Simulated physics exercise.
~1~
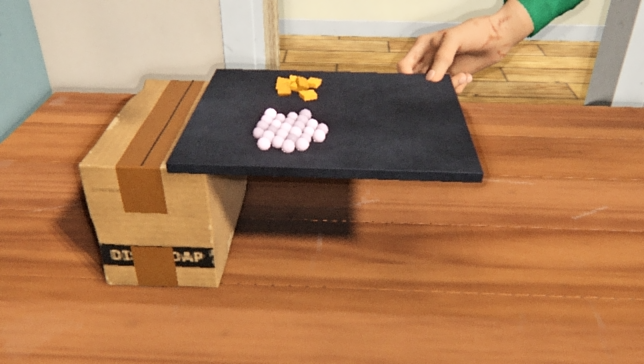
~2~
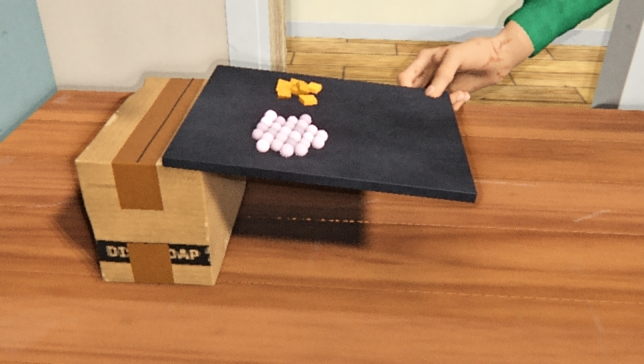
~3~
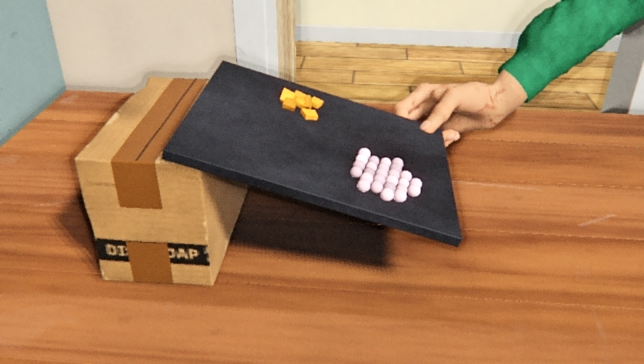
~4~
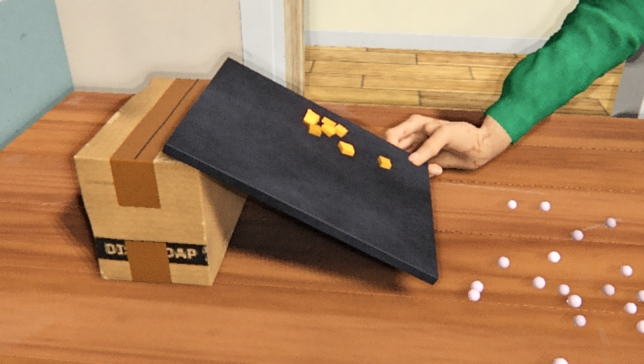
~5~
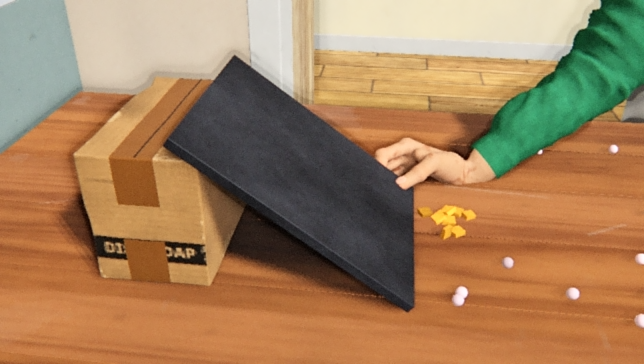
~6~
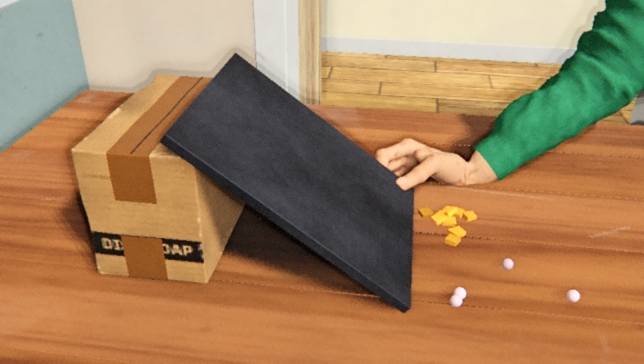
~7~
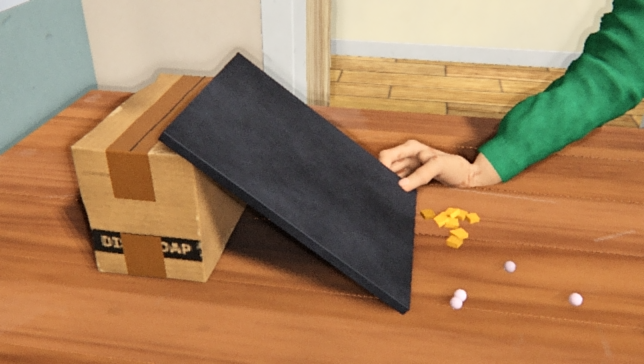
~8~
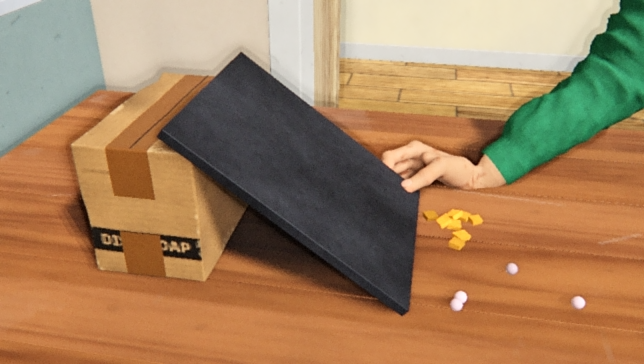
A hand in a green sleeve lowers one end of a dark board propped on a cardboard box, and a cluster of pale pink balls rolls off and scatters rightward, many leaving view, before small orange pieces slide down and settle near its foot.
